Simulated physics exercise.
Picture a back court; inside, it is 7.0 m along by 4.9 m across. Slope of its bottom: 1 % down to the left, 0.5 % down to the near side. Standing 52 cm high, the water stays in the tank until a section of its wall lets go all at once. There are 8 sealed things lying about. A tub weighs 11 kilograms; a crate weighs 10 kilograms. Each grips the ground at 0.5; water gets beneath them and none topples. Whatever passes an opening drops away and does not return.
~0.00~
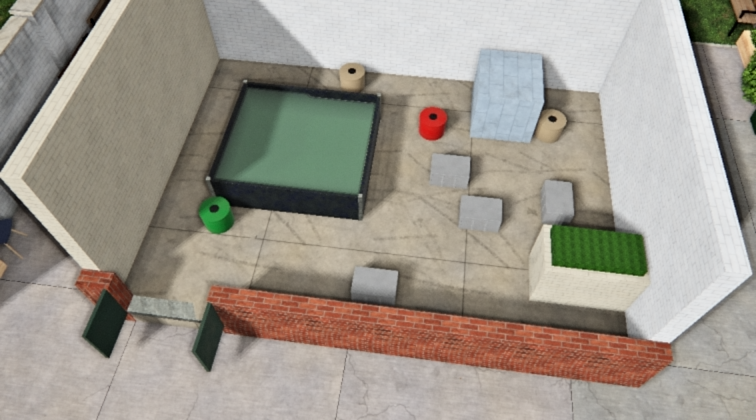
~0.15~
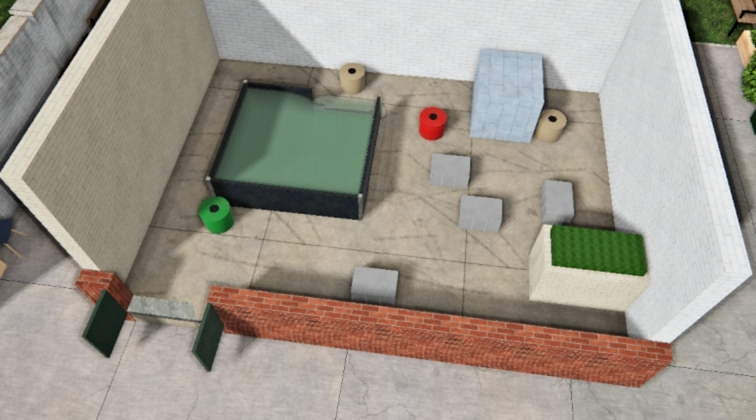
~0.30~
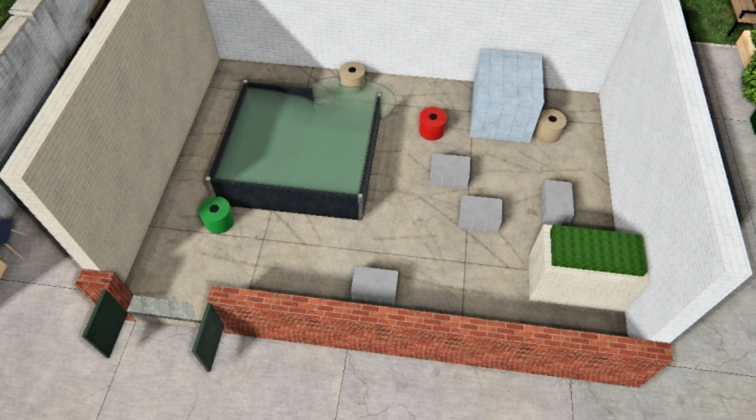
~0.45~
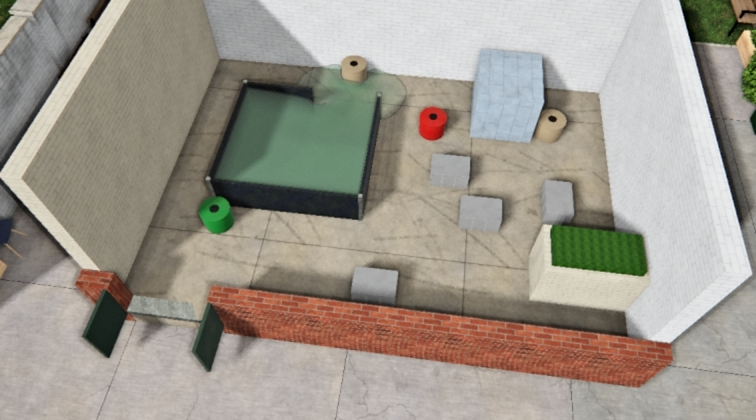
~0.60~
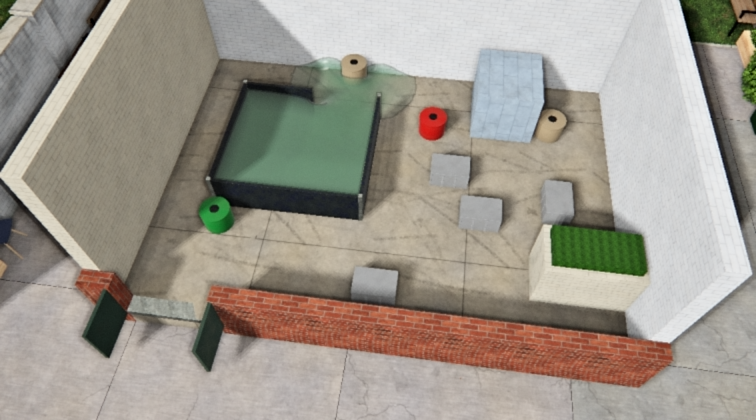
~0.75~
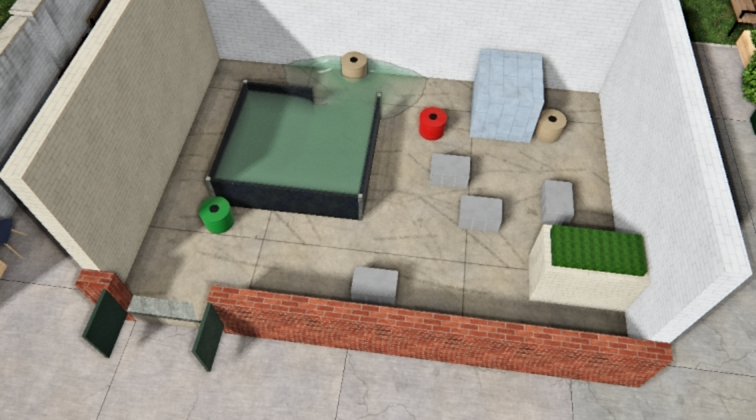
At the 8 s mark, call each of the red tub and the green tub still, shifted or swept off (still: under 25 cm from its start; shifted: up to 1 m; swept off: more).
Red tub - shifted, green tub - still.
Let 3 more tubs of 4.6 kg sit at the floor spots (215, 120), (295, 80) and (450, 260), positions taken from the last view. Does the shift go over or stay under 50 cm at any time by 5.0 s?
Note, same order as listed: Beyond the limit, beyond the limit, beyond the limit.
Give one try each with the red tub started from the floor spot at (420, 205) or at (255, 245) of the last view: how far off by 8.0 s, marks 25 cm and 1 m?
Outcomes in order: It is taken a long way; it sits still.
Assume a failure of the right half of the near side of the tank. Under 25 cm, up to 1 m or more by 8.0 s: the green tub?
Note: Green tub essentially stationary.
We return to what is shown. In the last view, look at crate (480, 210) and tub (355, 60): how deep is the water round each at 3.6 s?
Roughly 3 and 11 cm.
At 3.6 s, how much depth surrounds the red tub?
Somewhere close to 4 cm.
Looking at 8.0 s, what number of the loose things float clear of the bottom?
At that time, 3.
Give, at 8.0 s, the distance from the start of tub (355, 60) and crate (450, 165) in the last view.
In turn: Gone out, 250 cm.
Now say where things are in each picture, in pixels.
The red tub at (433, 117), on the bottom; the green tub at (215, 209) rests on the ground; 4.5 m2 under water; 0 of 8 have shifted, in the first picture.
The red tub at (433, 117) rests on the ground; the green tub at (215, 209) rests on the ground; 5.0 m2 under water; 0 of 8 have shifted, in the second picture.
The red tub at (433, 117), on the bottom; the green tub at (215, 209), on the bottom; water covers 5.6 m2; 0 of 8 have shifted, in the third picture.
The red tub at (433, 117) rests on the ground; the green tub at (215, 209), on the bottom; 6.3 m2 under water; 1 of 8 have shifted, in the fourth picture.
The red tub at (433, 117) rests on the ground; the green tub at (215, 209), on the bottom; water covers 6.7 m2; 1 of 8 have shifted, in the fifth picture.
The red tub at (433, 117) rests on the ground; the green tub at (215, 209), on the bottom; water covers 6.8 m2; 1 of 8 have shifted, in the sixth picture.
After 1.6 s the red tub is near (433, 117), 0.0 m from its start, aground; the green tub is near (215, 209), 0.0 m from its start, aground; 0 of 8 are out; 1 afloat.
After 3.6 s the red tub is near (415, 124), 0.4 m from its start, aground; the green tub is near (215, 209), 0.0 m from its start, aground; 0 of 8 are out; 1 afloat.
After 5.6 s the red tub is near (413, 125), 0.4 m from its start, aground; the green tub is near (215, 209), 0.0 m from its start, aground; 0 of 8 are out; 4 afloat.
After 8.0 s the red tub is near (413, 125), 0.4 m from its start, aground; the green tub is near (215, 209), 0.0 m from its start, aground; 1 of 8 are out; 3 afloat.
